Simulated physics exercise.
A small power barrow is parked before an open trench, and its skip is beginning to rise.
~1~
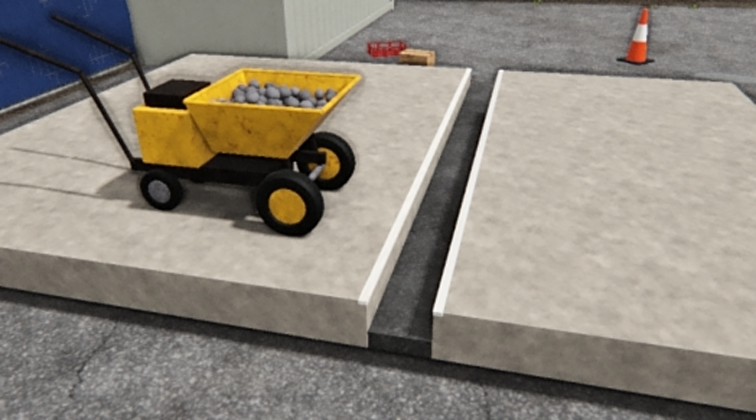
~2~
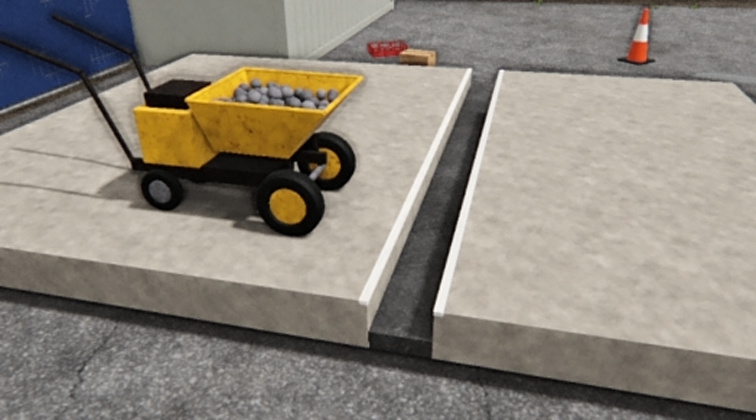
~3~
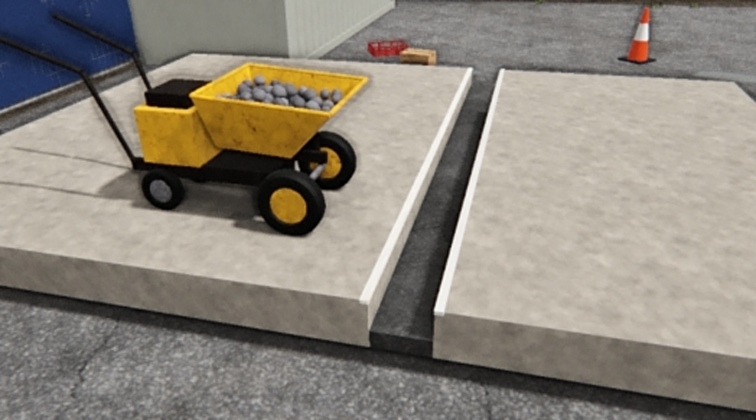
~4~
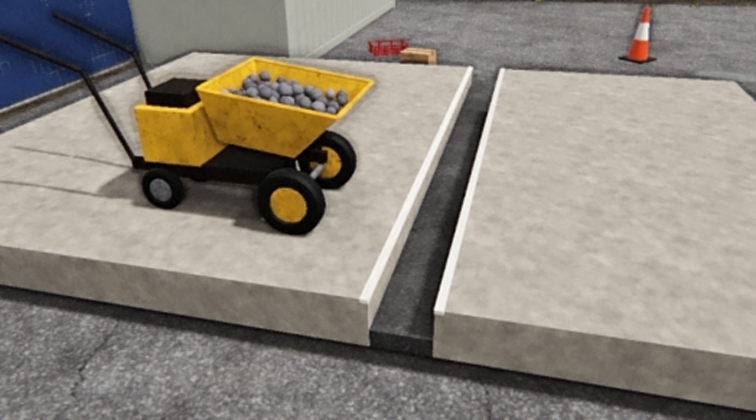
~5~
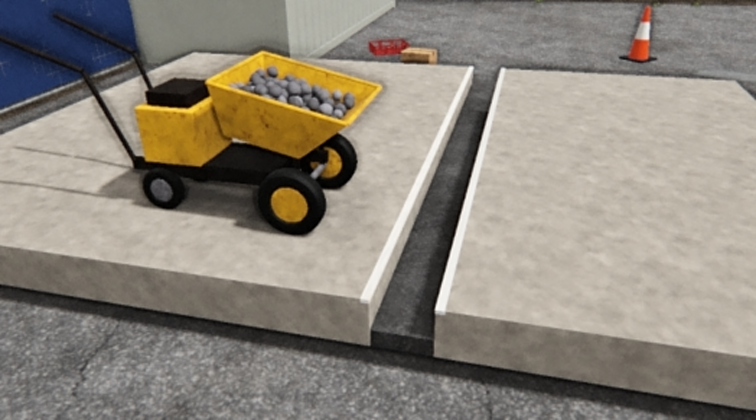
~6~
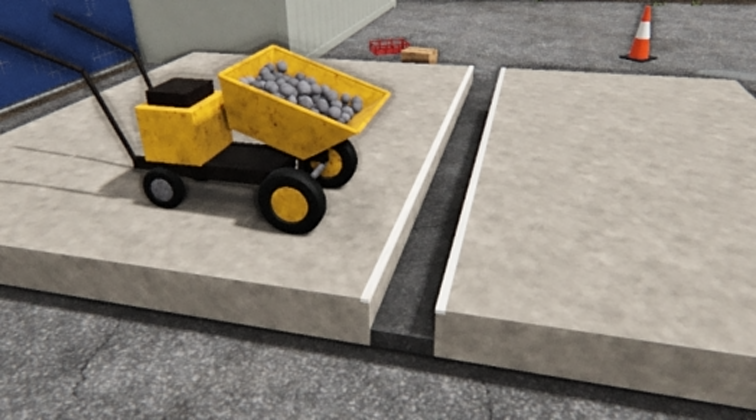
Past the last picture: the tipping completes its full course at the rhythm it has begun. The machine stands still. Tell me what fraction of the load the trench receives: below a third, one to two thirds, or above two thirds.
Larger than two thirds.
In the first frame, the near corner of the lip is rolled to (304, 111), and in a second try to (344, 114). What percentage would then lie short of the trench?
Position 1: Near 10 %; position 2: Near 0 %.
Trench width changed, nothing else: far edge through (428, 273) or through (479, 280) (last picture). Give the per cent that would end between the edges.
The first try comes to close to 70 per cent, the next to 100 per cent.
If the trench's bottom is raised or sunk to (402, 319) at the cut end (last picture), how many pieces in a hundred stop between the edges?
Something close to 70 per cent.
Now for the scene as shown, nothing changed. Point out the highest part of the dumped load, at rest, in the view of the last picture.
Around (432, 213).
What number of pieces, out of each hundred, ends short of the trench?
Near 0 in every hundred.
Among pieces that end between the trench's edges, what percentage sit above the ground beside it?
Near 15 %.
Just after the last frame, skip tipped steeply; every one in the skip.
A moment on, skip tipped steeply; the larger part in the skip; roughly a quarter in or heaped over the trench; just a few falling.
Further on, skip tipped right over; about a tenth in the skip; almost all in or heaped over the trench; just a few beyond it.
When it is over, skip tipped right over; just a few in the skip; just a few short of the trench; almost all in or heaped over the trench; just a few beyond it.
